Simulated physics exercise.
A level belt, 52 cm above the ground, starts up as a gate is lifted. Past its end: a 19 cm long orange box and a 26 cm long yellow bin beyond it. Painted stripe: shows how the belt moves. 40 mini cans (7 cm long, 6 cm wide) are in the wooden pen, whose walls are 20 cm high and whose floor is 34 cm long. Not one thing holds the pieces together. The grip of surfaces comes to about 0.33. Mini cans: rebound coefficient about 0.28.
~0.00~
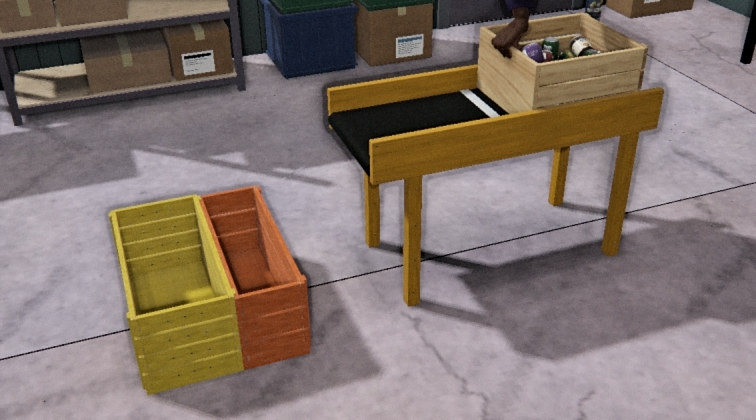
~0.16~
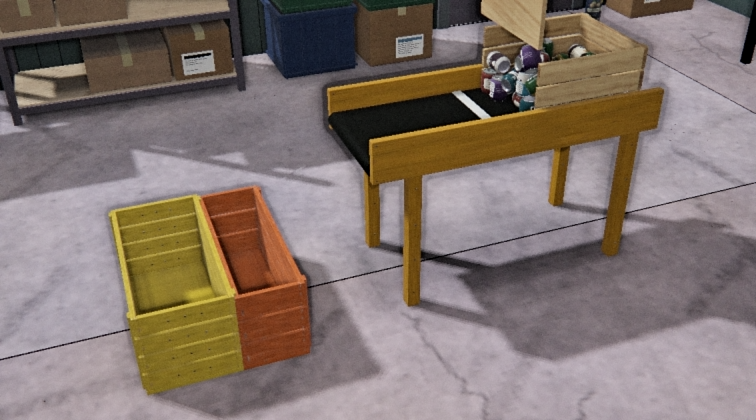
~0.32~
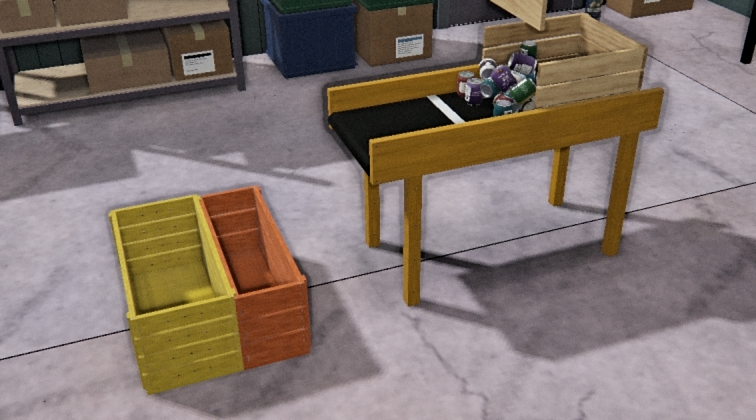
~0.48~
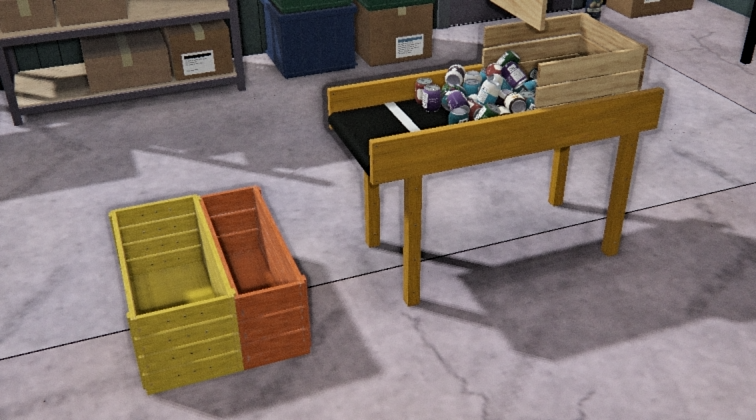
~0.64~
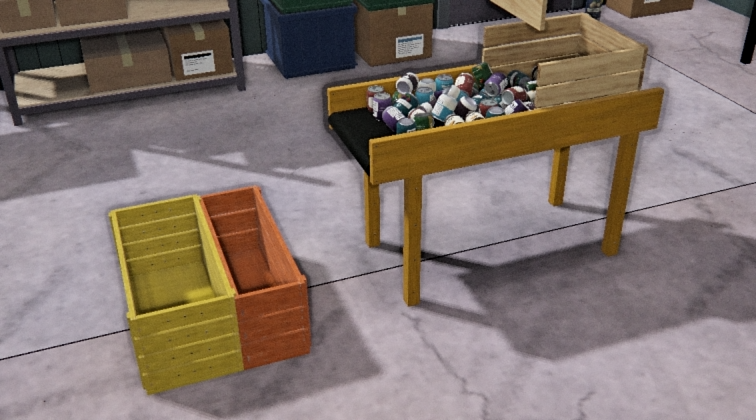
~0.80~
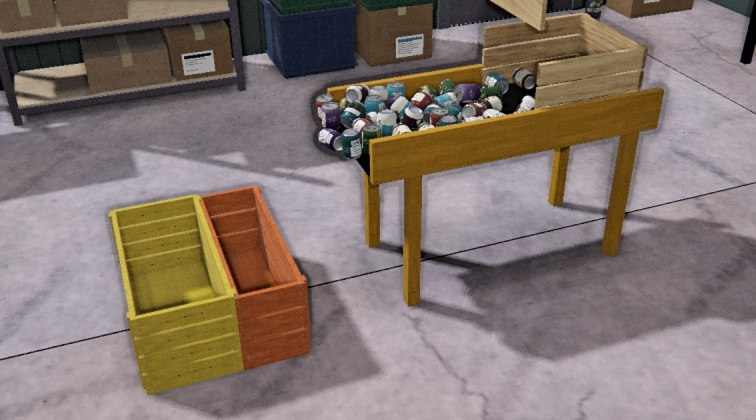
Small cans spreading leftward along a black belt from a wooden crate after its side panel lifts, with two empty bins nearby.
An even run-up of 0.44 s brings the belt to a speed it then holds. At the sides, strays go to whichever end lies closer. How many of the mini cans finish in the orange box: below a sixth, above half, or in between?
Lab note: Orange box share at end is above one half.
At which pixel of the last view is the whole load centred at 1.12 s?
Roughly at pixel (323, 139).
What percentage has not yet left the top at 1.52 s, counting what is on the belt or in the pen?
About 15 per cent.
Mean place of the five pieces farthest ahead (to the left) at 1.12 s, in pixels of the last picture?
Close to (235, 244) in the last view.
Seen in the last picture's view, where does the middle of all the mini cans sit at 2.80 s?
(262, 287).
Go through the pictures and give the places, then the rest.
In the first frame (we follow the rim corner now nearest the camera), wooden pen at (540, 64); orange box at (239, 296); belt has run 0 cm; nothing out yet.
In the second frame, wooden pen at (540, 64); belt has run 3 cm.
In the third frame, wooden pen at (540, 64); belt has run 12 cm; 8 out, the lowest can at (506, 105).
In the fourth frame, wooden pen at (540, 64); belt has run 26 cm; 18 out.
In the fifth frame, wooden pen at (540, 64); belt has run 42 cm; 29 out.
In the sixth frame, wooden pen at (540, 64); orange box at (239, 296); belt has run 58 cm; 33 out, the lowest can at (332, 140).
After 1.12 s, 2 still in the wooden pen, 5 in the orange box, 13 on the belt and 20 in the air.
After 1.52 s, 27 in the orange box, 6 on the belt, 2 on the ground short of the orange box and 5 in the air.
After 2.08 s, 31 in the orange box, 2 on the belt, 6 on the ground short of the orange box and 1 in the air.
When it is over (at 2.80 s), 31 in the orange box and 9 on the ground short of the orange box. Asked share, 31 of 40, 78 per cent.
